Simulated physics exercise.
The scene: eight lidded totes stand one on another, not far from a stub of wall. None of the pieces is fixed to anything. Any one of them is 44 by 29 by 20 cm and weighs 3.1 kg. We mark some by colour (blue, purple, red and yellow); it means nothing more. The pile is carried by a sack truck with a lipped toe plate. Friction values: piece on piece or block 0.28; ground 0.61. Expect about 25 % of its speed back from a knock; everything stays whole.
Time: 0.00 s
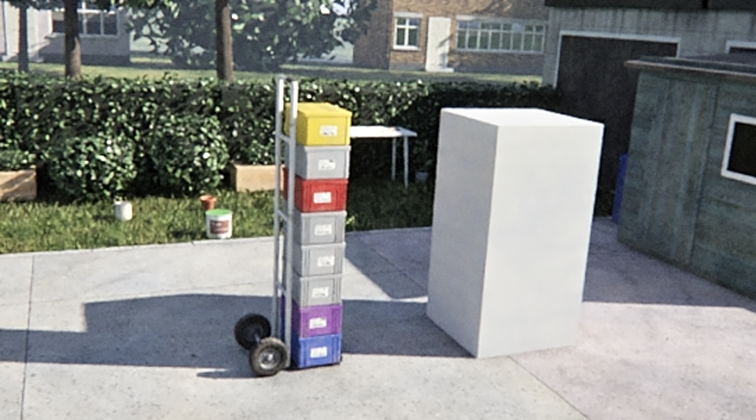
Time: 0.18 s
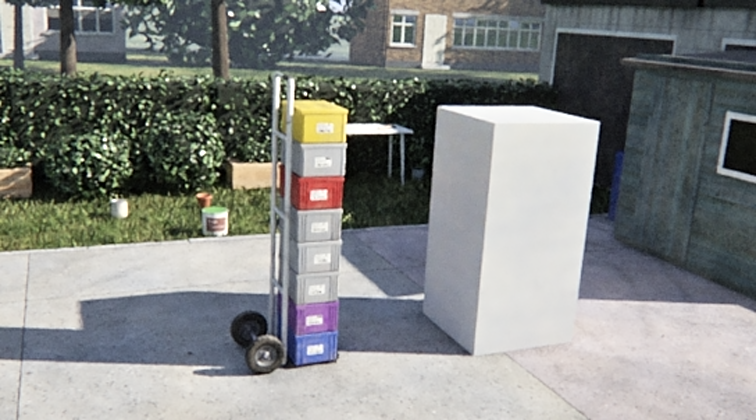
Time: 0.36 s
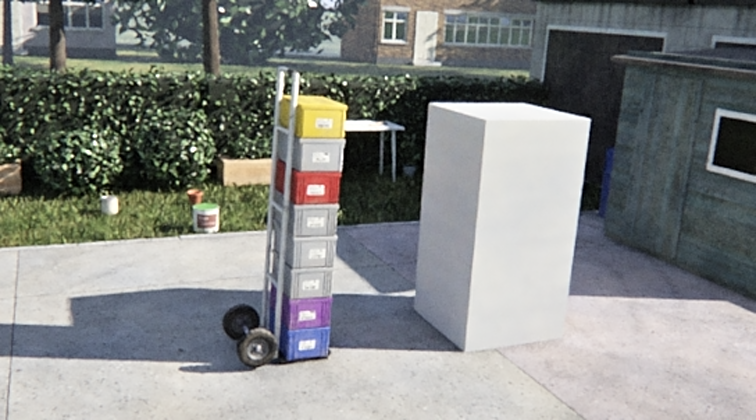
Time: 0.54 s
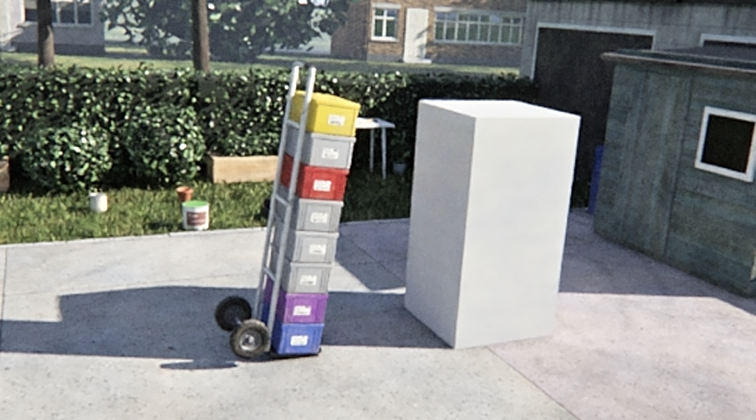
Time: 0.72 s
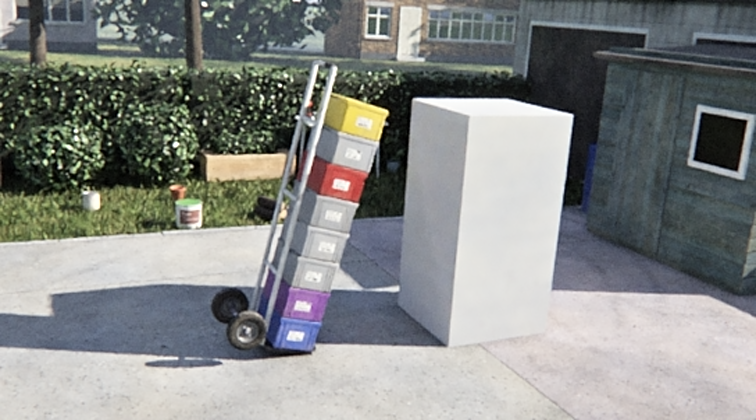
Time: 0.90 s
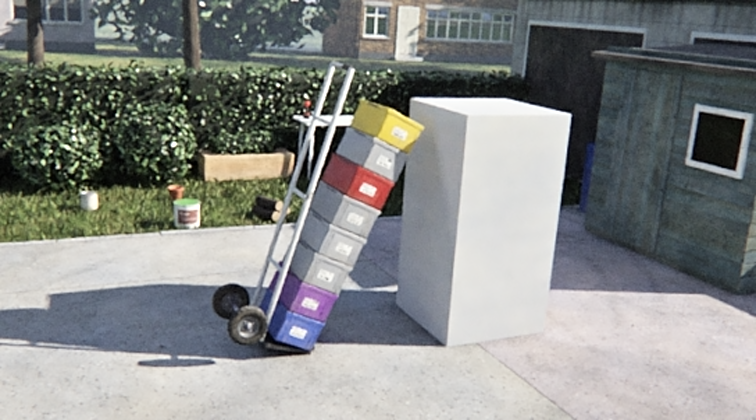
In the video, a hand truck holding a stack of coloured and grey totes stands on paving left of a white block, then tilts rightward as the totes lean with it, the yellow top one reaching the block's upper edge.
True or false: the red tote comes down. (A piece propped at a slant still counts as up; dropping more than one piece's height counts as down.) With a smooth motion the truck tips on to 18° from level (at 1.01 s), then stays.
True.
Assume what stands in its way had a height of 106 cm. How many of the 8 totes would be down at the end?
Then the number is 6.
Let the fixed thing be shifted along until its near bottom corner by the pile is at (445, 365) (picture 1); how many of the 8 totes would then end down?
Count at the end: 0.
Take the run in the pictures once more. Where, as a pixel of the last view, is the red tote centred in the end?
End point, last view: About (409, 226).
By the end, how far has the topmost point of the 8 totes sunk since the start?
By about 75 cm, start to end.
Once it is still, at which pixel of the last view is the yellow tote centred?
I'd say its middle settles close to (289, 286).
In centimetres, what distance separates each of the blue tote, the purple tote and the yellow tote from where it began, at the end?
Here blue ends up 10 centimetres away, purple 40 centimetres and yellow 120 centimetres.
Around 1.02 s, none of the 8 totes down, 8 disturbed; red tote tipped 34°, 12 cm lower; yellow tote tipped 34°, 19 cm lower.
Around 1.32 s, 4 of the 8 totes down; red tote tipped 46°, 29 cm lower; blue tote tipped 46°.
Around 1.98 s, 6 of the 8 totes down; red tote tipped 36°, 33 cm lower; yellow tote upside down.
Finally (3.0 s), 6 of the 8 totes down; red tote tipped 13°, 38 cm lower; yellow tote upside down; purple tote tipped 29°, 17 cm lower. Seen by the last camera, middles, red tote near (409, 226), yellow tote near (289, 286).
